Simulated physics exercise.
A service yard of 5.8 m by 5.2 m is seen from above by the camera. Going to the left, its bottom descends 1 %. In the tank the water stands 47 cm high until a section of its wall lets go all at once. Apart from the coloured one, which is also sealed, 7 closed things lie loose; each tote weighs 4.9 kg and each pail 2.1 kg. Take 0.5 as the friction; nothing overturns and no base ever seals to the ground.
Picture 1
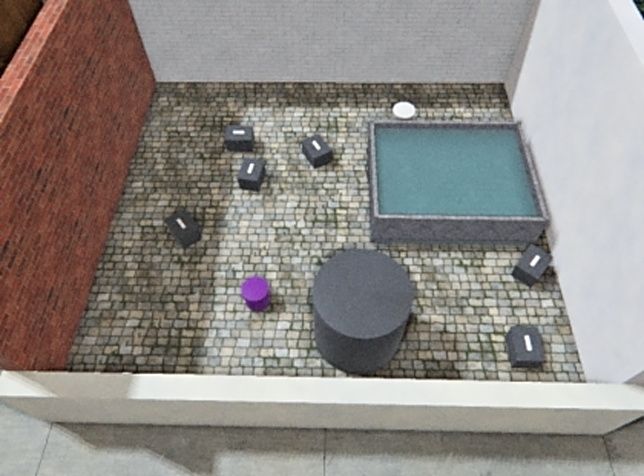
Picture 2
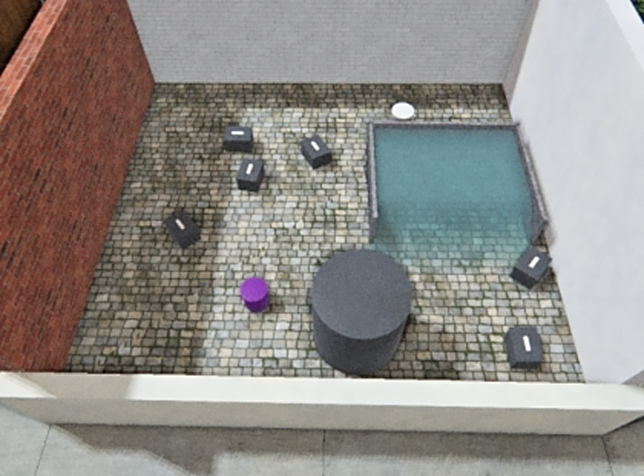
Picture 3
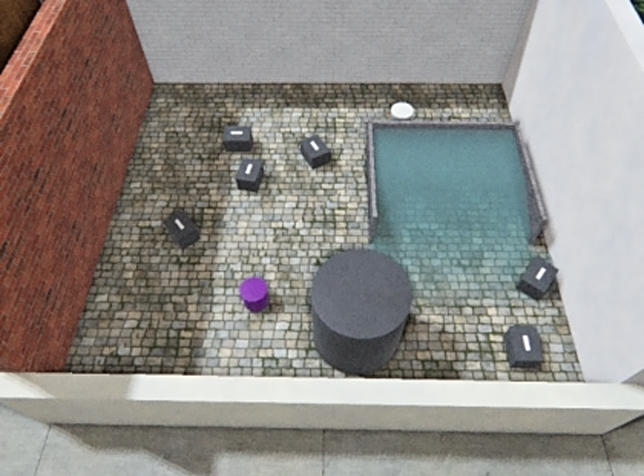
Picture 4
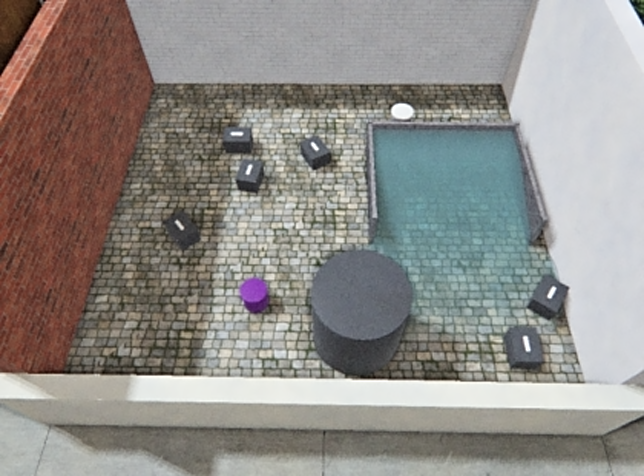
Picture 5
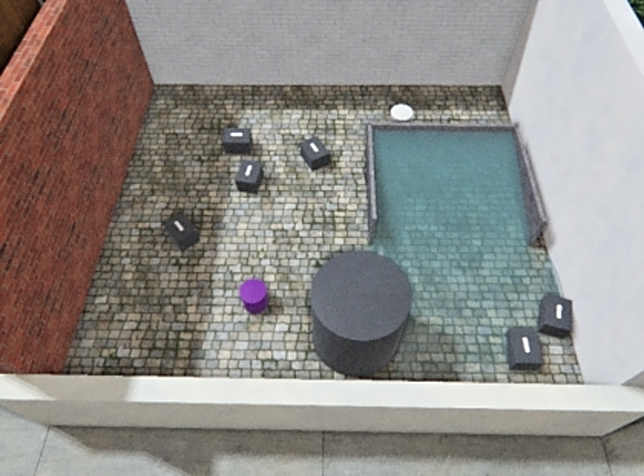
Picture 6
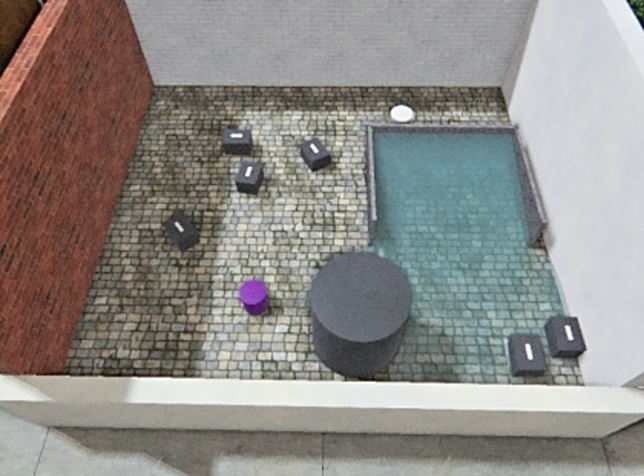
Water fills a dark-rimmed tank at the right of a walled, cobbled yard, seen from high above by a still camera. A red wall stands at left, with dark boxes scattered about and a small purple pail left of a large grey cylinder. The tank's near side disappears, water spreads across the cobbles towards the viewer, and one box slides along the right wall beside another, which barely shifts.
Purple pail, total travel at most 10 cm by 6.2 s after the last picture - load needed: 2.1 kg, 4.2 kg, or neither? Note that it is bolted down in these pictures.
Neither.
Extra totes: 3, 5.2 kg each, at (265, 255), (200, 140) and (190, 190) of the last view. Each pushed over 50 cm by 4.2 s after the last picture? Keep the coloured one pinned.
Each in turn: Further than that, not that far, not that far.
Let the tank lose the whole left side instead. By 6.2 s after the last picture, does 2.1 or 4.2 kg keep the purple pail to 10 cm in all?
Neither one.
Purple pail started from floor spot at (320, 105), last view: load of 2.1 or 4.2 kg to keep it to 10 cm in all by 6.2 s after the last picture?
The lighter one suffices.
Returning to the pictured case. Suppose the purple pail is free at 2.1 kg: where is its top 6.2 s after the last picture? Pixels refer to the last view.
About pixel (171, 82).
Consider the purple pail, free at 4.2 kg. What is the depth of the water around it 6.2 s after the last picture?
7 cm, roughly.
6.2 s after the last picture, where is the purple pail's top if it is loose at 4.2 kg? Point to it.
Estimated position: About (153, 245).
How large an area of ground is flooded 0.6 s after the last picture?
Roughly 9.5 m2 of it is wet.
Then, 0.6 s after the last picture the purple pail would be 0 cm from its start with 2.1 kg and 0 cm from its start with 4.2 kg; 2 cm of water round it then.
Then, 2.3 s after the last picture the purple pail would be 170 cm from its start with 2.1 kg and 40 cm from its start with 4.2 kg; 4 cm of water round it then.
Then, 4.2 s after the last picture the purple pail would be 216 cm from its start with 2.1 kg and 129 cm from its start with 4.2 kg; 8 cm of water round it then.
Then, 6.2 s after the last picture the purple pail would be 405 cm from its start with 2.1 kg and 145 cm from its start with 4.2 kg; 7 cm of water round it then.
